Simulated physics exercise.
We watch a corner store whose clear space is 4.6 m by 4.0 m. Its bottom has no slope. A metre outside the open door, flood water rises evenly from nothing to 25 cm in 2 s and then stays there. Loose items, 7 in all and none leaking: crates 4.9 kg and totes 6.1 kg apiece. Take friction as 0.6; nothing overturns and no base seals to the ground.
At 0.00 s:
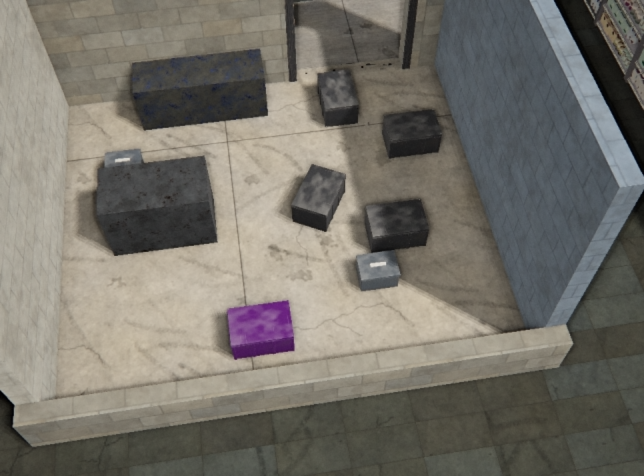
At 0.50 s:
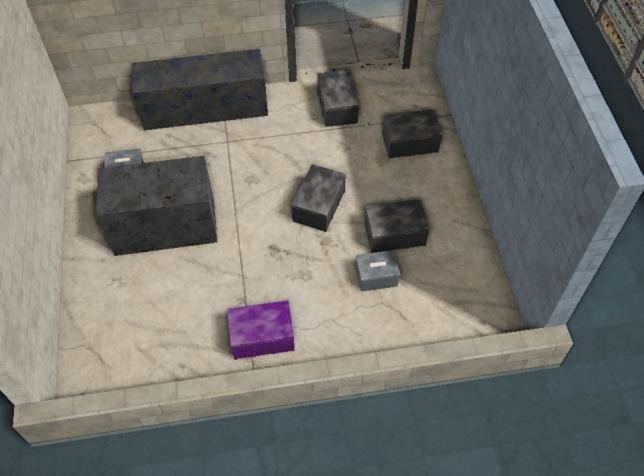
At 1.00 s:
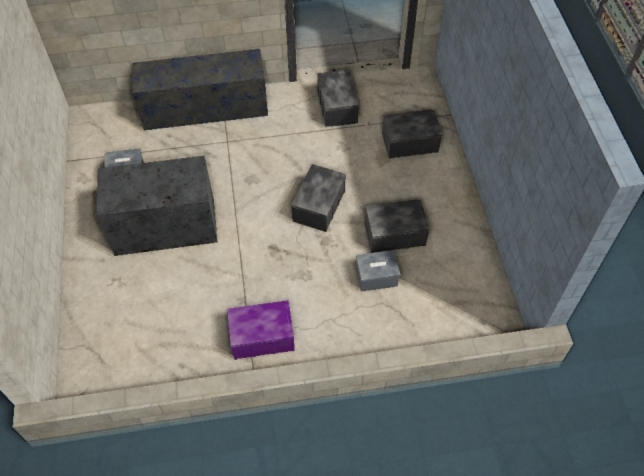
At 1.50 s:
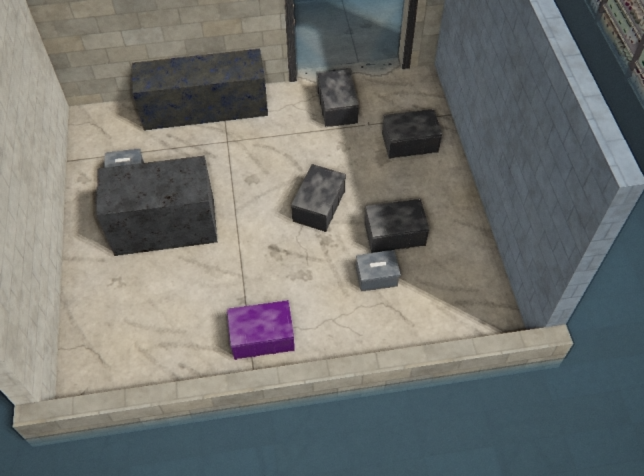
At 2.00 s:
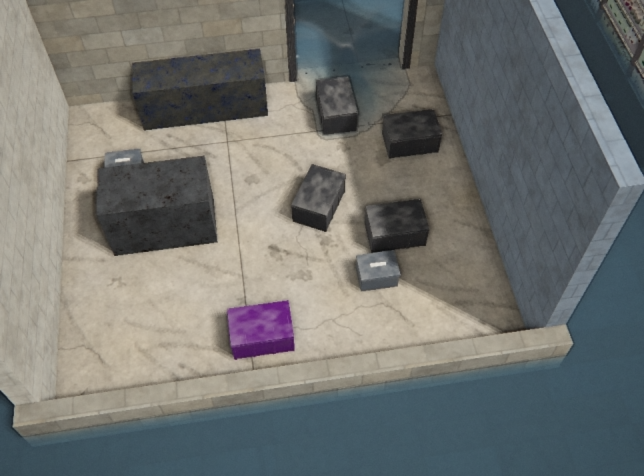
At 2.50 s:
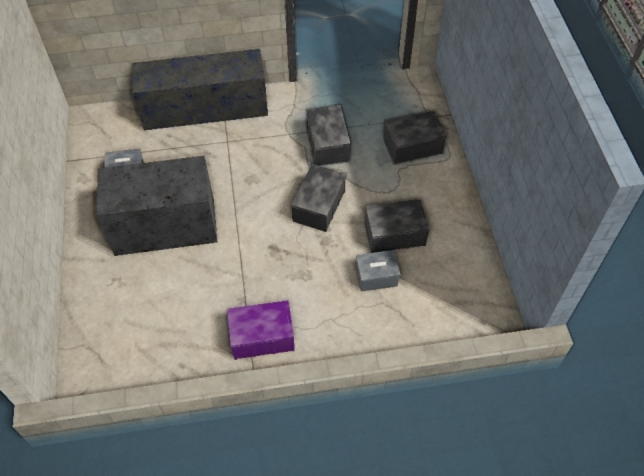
In a corner store with scattered dark crates and a purple one, water covers the ground outside, then enters through the open doorway and spreads across the floor, shifting two dark crates slightly while the purple crate stays still.
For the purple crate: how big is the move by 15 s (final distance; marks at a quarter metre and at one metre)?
The purple crate gets carried off.
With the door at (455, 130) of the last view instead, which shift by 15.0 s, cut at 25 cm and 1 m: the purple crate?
Then the purple crate travels far.
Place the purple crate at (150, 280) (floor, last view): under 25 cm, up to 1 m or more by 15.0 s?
It ends far away.
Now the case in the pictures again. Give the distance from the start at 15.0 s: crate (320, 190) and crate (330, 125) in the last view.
In that order: 200 cm, 60 cm.
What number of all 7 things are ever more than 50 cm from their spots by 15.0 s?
7 of them.
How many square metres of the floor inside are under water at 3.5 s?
Some 8.0 m2.
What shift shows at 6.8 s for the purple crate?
Roughly 150 cm by then.
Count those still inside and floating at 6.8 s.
I count 6.
After 3.5 s the purple crate is near (260, 322), 0.0 m from its start, aground; 2 afloat.
After 6.8 s the purple crate is near (78, 328), 1.7 m from its start, afloat; 6 afloat.
After 11.0 s the purple crate is near (86, 168), 2.7 m from its start, afloat; 6 afloat.
After 15.0 s the purple crate is near (207, 149), 2.2 m from its start, afloat; 7 afloat.
